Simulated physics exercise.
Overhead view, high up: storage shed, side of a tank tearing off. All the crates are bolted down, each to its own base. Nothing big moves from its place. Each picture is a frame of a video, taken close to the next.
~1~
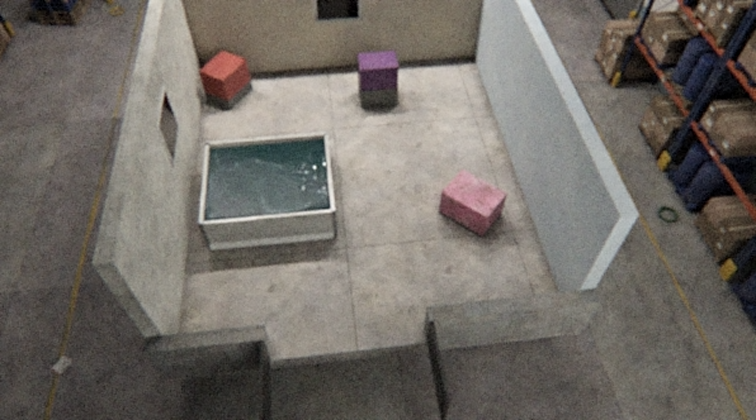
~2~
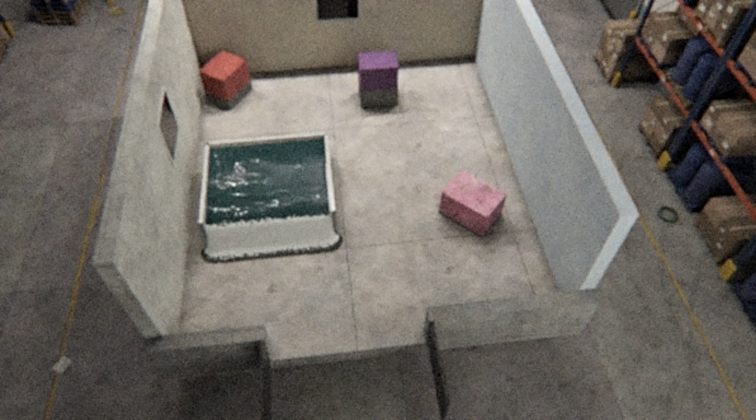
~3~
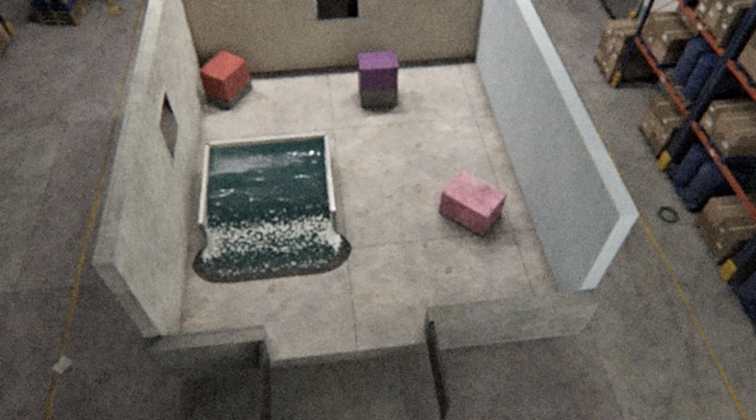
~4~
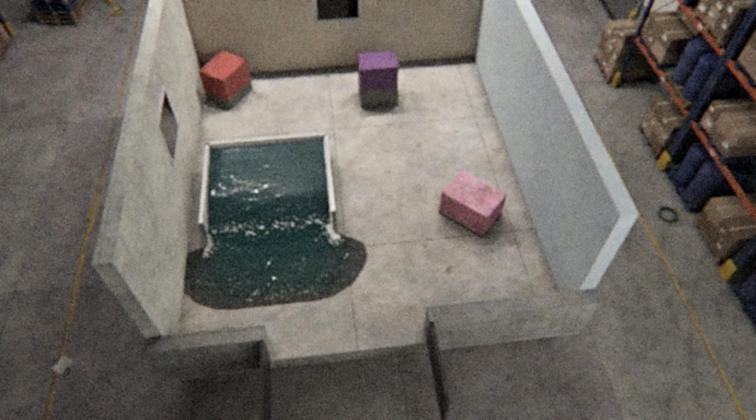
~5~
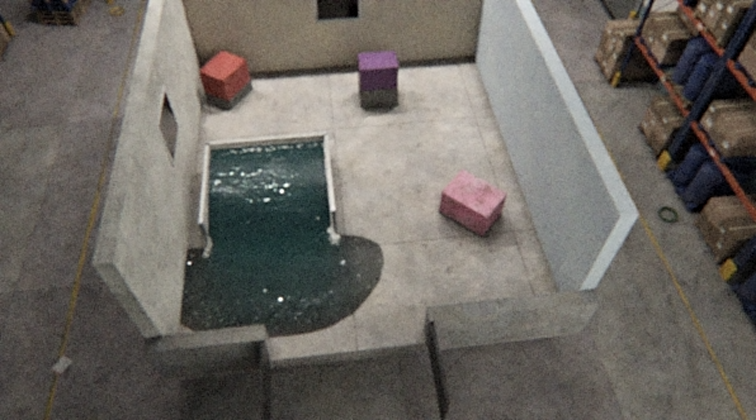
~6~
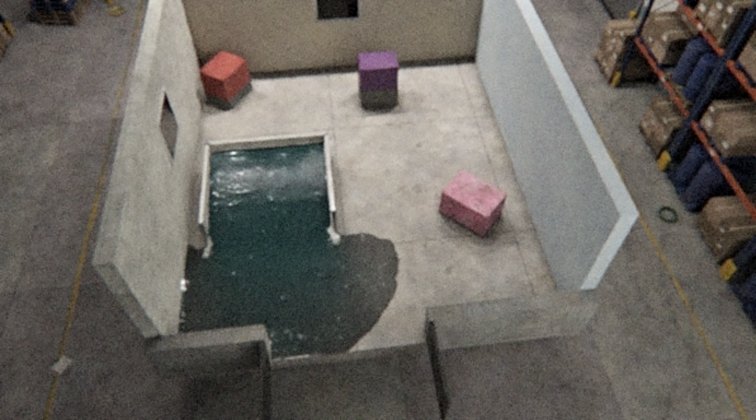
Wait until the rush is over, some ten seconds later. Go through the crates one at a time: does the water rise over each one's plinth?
One at a time: The red crate - water stays below; the pink crate - water gets over; the purple crate - water stays below.
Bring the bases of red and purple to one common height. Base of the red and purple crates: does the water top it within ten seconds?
My reading: The red one is spared, the purple one keeps dry.
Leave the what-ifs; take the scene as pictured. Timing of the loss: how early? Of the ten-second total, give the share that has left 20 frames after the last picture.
Roughly 70 %.
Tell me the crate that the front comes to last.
That would be the purple crate.
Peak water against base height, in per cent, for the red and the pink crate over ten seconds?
I'd say 60 per cent for the first one and 200 per cent for the second.
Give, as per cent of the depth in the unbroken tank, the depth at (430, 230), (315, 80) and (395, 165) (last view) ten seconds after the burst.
I'd say around 6 per cent, then 2 per cent, then 2 per cent.
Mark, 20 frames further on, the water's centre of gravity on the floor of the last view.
Near (276, 261).
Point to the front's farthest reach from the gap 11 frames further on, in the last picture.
My pick would be pixel (508, 319).
A moment on, water covers 20 % of the floor; the red crate not reached, the pink crate not reached, the purple crate not reached.
Next, water covers 25 % of the floor; the red crate not reached, the pink crate not reached, the purple crate not reached.
Then, water covers 30 % of the floor; the red crate not reached, the pink crate not reached, the purple crate not reached.
Later, water covers 45 % of the floor; the red crate water round its plinth, the pink crate water round its plinth, the purple crate not reached.
In the end, water covers 70 % of the floor; the red crate stayed above the water, the pink crate was topped, the purple crate stayed above the water.
